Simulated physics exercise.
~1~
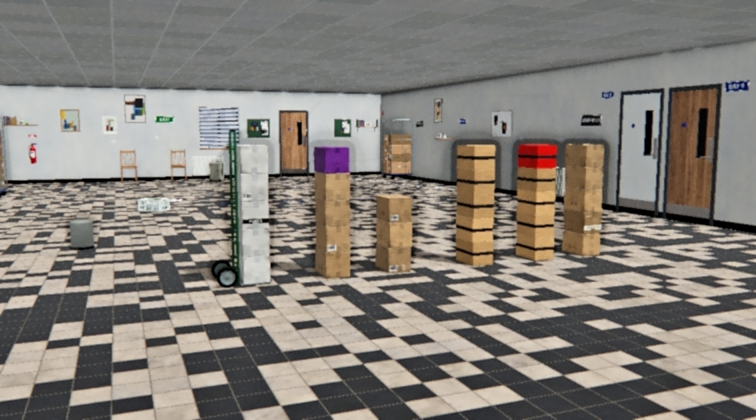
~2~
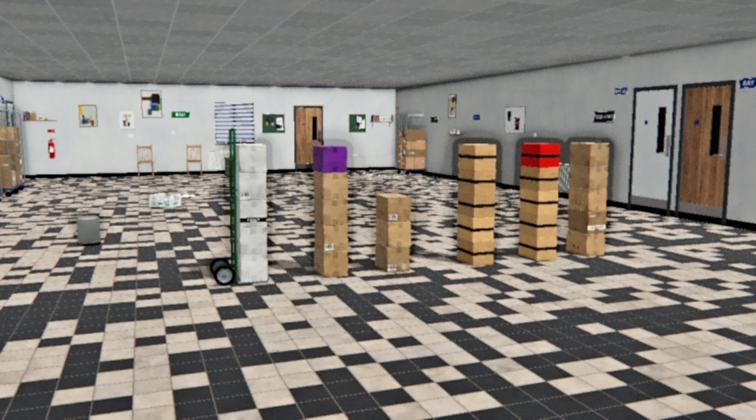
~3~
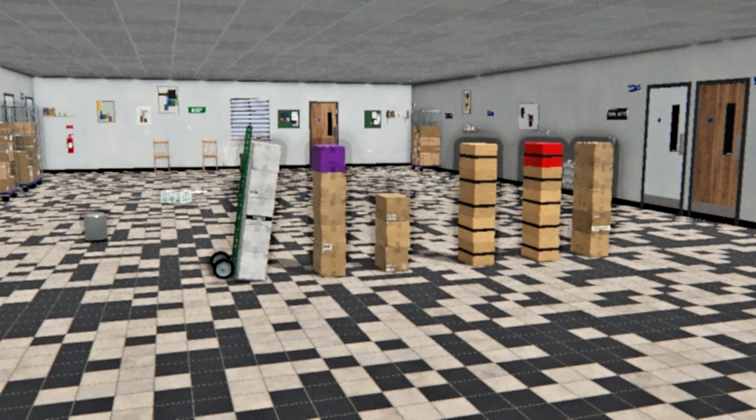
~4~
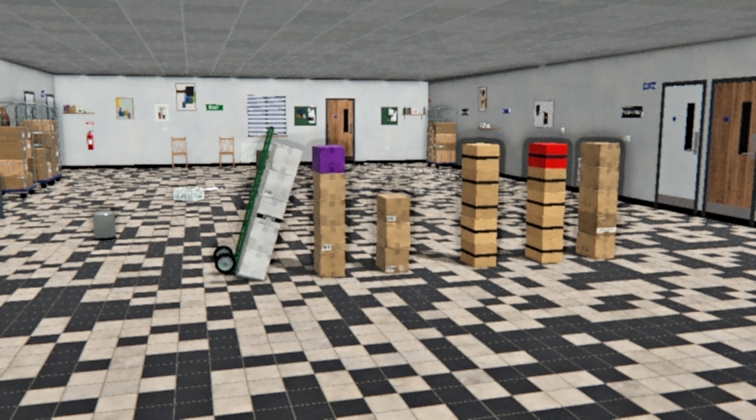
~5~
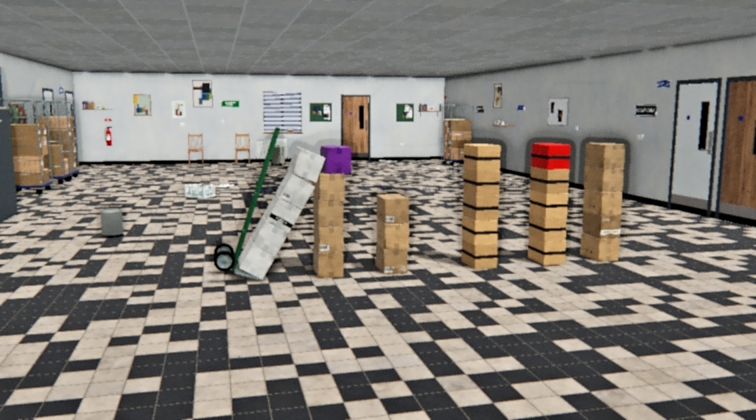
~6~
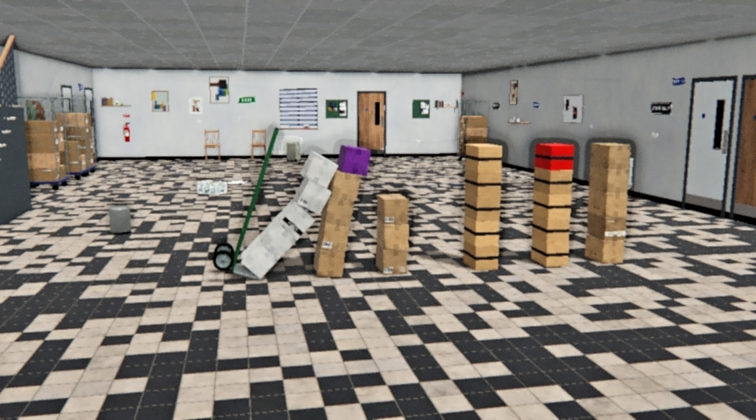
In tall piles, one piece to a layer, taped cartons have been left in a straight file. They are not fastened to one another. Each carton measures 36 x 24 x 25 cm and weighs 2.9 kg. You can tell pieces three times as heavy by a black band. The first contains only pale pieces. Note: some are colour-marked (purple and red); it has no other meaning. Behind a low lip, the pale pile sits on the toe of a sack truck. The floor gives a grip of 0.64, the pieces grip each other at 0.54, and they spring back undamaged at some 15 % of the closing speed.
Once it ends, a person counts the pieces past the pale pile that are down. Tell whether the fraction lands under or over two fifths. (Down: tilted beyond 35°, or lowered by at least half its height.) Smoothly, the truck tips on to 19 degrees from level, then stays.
A larger share than two fifths.
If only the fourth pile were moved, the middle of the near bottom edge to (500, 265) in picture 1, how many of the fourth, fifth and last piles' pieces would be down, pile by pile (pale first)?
Per pile - fourth: 0, fifth: 0, last: 0.
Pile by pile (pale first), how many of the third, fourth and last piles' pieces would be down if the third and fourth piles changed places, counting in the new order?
Down per pile: Third 5, fourth 2, last 5.
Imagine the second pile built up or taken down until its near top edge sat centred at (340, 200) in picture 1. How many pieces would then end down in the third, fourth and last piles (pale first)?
Result: Third pile 2, fourth pile 0, last pile 0.
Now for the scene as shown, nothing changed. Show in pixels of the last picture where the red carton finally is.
In the final image its middle is around (740, 223).
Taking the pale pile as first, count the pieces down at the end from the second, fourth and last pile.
Counting each pile, the second has 5, the fourth 5 and the last 5.
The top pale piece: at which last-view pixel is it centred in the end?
Roughly at (400, 233).
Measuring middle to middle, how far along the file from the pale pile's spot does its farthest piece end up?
About 150 cm.
Then, 0.34 s past the last view, 5 of the pale pile down; 4 of the 23 other cartons down; purple carton 37° from how it stood, 15 cm lower.
Then, 1.10 s past the last view, 5 of the pale pile down; 8 of the 23 other cartons down; purple carton on its side.
Then, 2.34 s past the last view, 5 of the pale pile down; 16 of the 23 other cartons down; red carton 21° from how it stood, 11 cm lower; purple carton 5° from how it stood, 75 cm lower.
Then, 2.98 s past the last view, 5 of the pale pile down; 23 of the 23 other cartons down; red carton 17° from how it stood, 50 cm lower; purple carton 76 cm lower.
In the end, 5 of the pale pile down; 23 of the 23 other cartons down; red carton upside down; purple carton 76 cm lower. That is 100 per cent. From the last view, middles, red carton near (741, 223), purple carton near (486, 231).
